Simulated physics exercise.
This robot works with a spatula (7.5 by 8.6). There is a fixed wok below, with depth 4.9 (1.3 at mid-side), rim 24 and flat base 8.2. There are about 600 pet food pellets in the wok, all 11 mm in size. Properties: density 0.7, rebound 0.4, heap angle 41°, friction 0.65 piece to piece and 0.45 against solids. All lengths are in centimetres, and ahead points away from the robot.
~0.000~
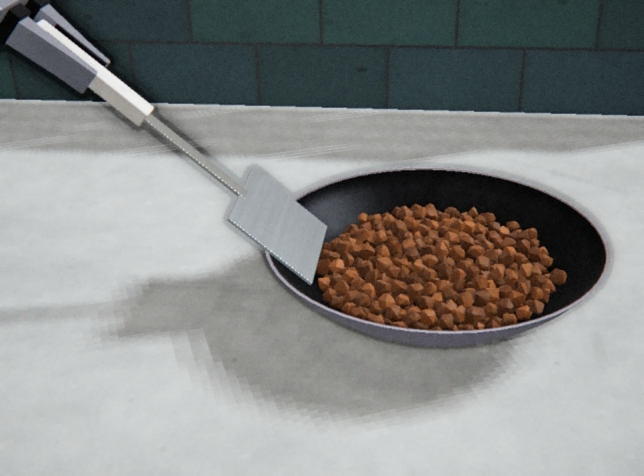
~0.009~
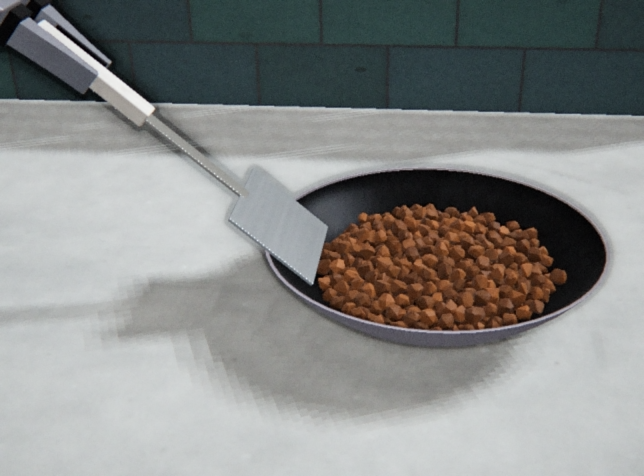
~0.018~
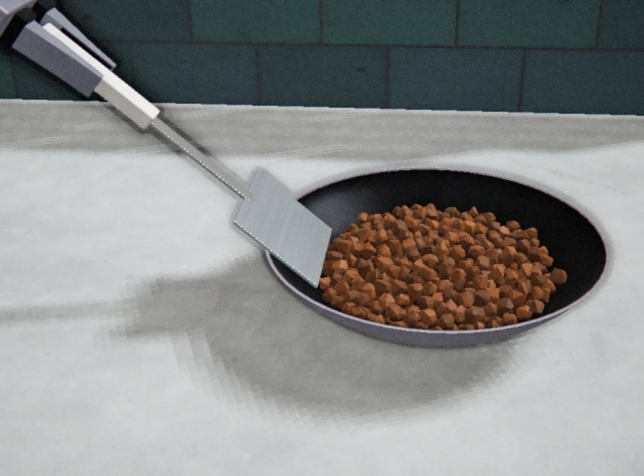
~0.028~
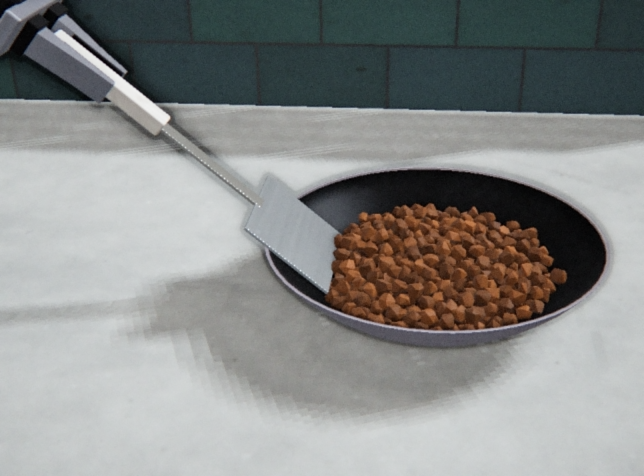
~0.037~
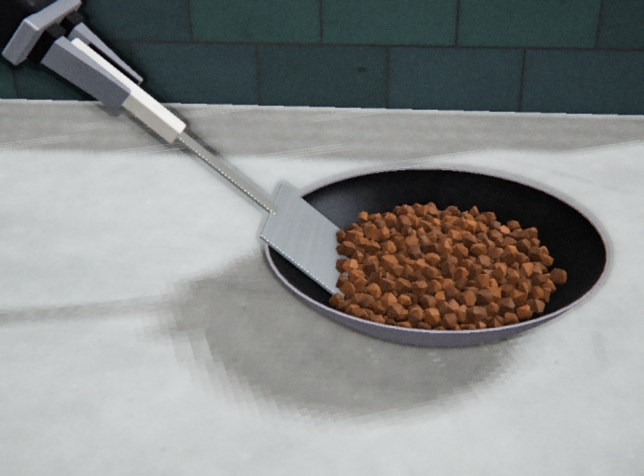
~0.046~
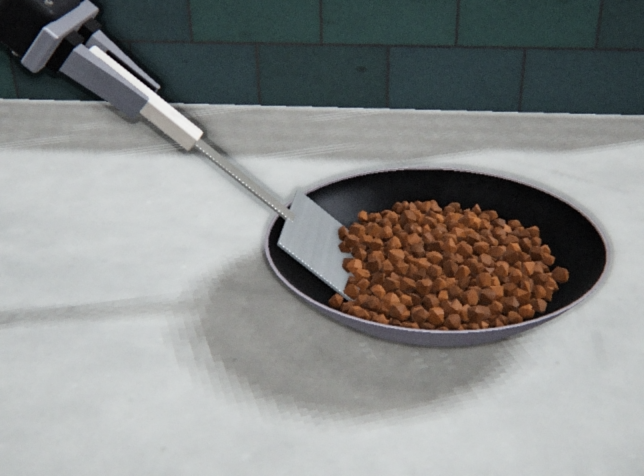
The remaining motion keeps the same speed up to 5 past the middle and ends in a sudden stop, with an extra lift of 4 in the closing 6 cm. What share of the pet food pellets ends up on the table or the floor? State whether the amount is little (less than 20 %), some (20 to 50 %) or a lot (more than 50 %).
The amount is some, 20 to 50 %.
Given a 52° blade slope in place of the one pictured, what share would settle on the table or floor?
Somewhere around 40 per cent would end on the table or floor.
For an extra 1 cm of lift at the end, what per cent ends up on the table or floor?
Roughly 40 per cent.
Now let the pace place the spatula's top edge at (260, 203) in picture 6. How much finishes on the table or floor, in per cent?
That share would be about 15 percent.
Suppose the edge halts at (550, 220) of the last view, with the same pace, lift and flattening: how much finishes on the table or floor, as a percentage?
Around 55 percent ends on the table or floor.
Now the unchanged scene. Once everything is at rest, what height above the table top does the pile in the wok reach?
Height at rest: Roughly 6.0 cm.
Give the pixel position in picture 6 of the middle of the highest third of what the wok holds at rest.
The middle lies somewhere around (540, 251).
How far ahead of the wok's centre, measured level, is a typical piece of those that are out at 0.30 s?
It comes to near 22 cm ahead of the middle.
By 0.07 s, sloping 41°, highest piece 6 above the table; 601 in the wok.
By 0.09 s, sloping 41°, highest piece 7 above the table; 601 in the wok.
By 0.30 s, sloping 41°, highest piece 15 above the table; 367 in the wok, 114 on the table or floor, 120 on the blade or in flight.
By 1.35 s, sloping 41°, highest piece 6 above the table; 365 in the wok, 236 on the table or floor.
Final count, 365 in the wok, 236 on the table or floor. That is 39 % on the table or floor.
